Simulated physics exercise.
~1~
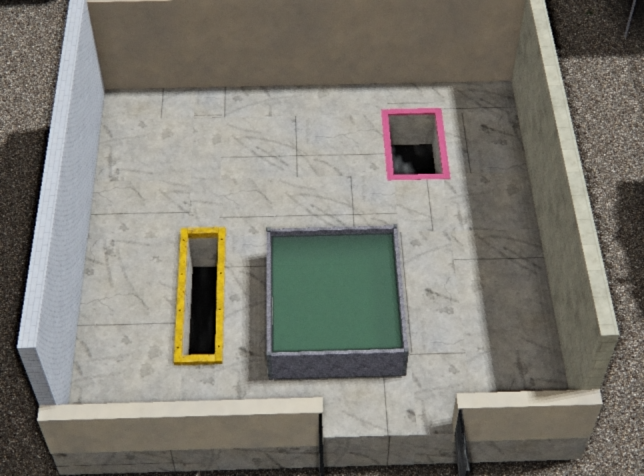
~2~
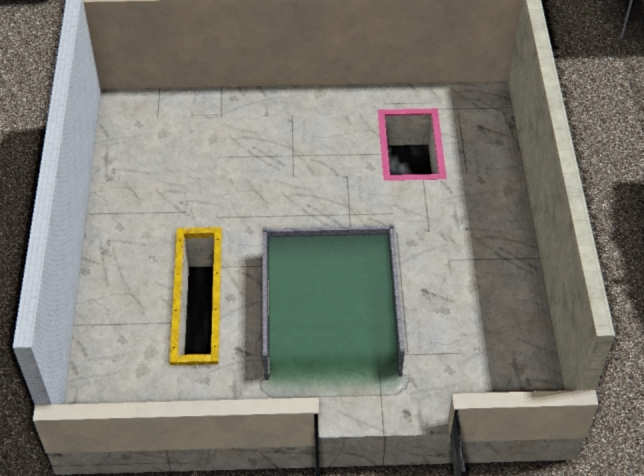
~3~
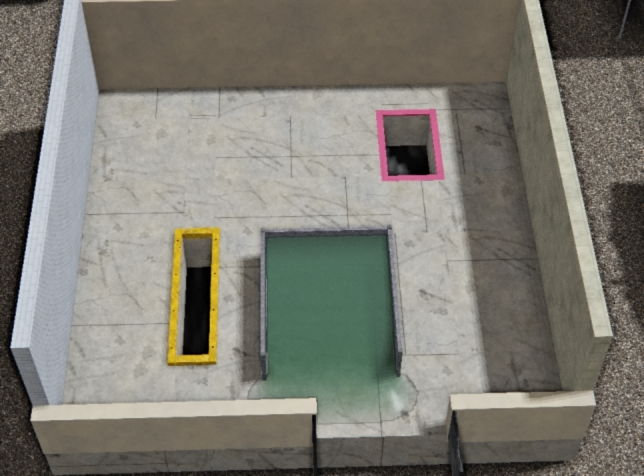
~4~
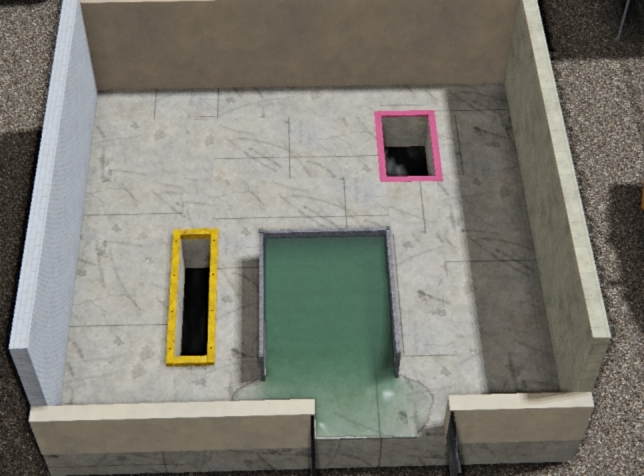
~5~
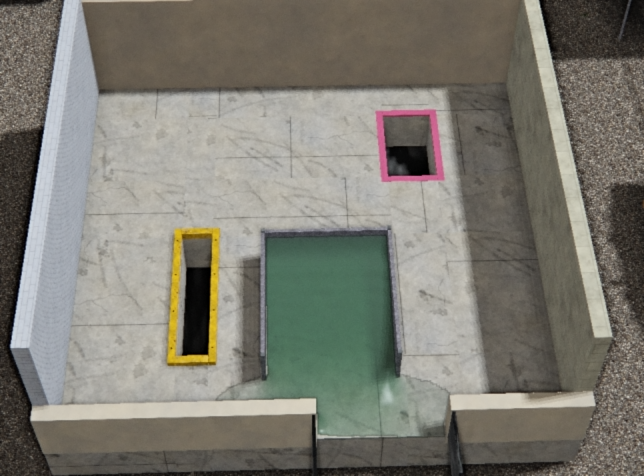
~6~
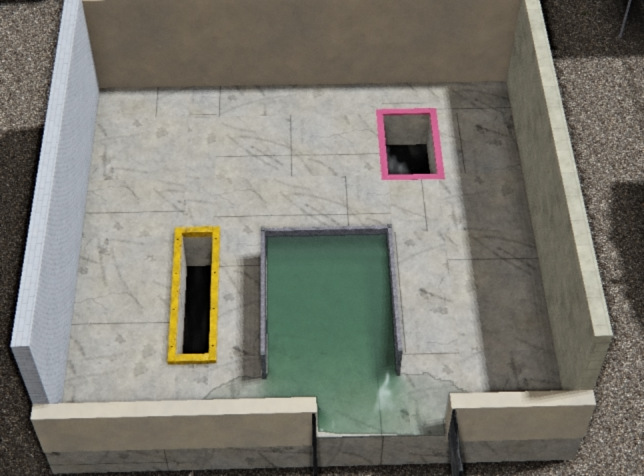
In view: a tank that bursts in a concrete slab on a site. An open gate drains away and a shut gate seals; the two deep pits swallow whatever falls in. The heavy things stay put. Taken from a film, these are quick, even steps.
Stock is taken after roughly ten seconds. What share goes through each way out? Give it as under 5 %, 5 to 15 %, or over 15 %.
Shares - through the gate, over 15 %; through the pink pit, under 5 %; through the yellow pit, under 5 %.
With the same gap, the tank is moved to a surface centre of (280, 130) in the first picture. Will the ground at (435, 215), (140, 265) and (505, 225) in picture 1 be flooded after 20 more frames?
In sequence: Unflooded, next unflooded, then unflooded.
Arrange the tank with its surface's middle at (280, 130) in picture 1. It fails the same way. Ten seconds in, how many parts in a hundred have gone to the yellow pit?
Per cent: Yellow 6.
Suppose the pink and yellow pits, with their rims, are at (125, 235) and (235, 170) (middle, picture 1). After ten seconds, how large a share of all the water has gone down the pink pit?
Roughly 10 per cent ends up in the pink pit.
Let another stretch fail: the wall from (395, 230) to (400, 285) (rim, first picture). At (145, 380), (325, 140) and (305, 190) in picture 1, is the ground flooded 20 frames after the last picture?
First point spared, second point spared, third point spared.
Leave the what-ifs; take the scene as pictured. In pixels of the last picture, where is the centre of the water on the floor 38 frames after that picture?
That puts it at around (248, 313).
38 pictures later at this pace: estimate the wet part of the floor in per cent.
45 %, roughly.
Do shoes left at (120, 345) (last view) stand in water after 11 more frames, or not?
That spot will be soaked.
A moment on, water covers 10 % of the floor; the gate 17 %, the pink pit 0 %, the yellow pit 0 %.
Next, water covers 15 % of the floor; the gate 32 %, the pink pit 0 %, the yellow pit 0 %.
Then, water covers 25 % of the floor; the gate 46 %, the pink pit 0 %, the yellow pit 0 %.
Later, water covers 45 % of the floor; the gate 56 %, the pink pit 0 %, the yellow pit 0 %.
In the end, water covers 50 % of the floor; the gate 62 %, the pink pit 0 %, the yellow pit 0 %.
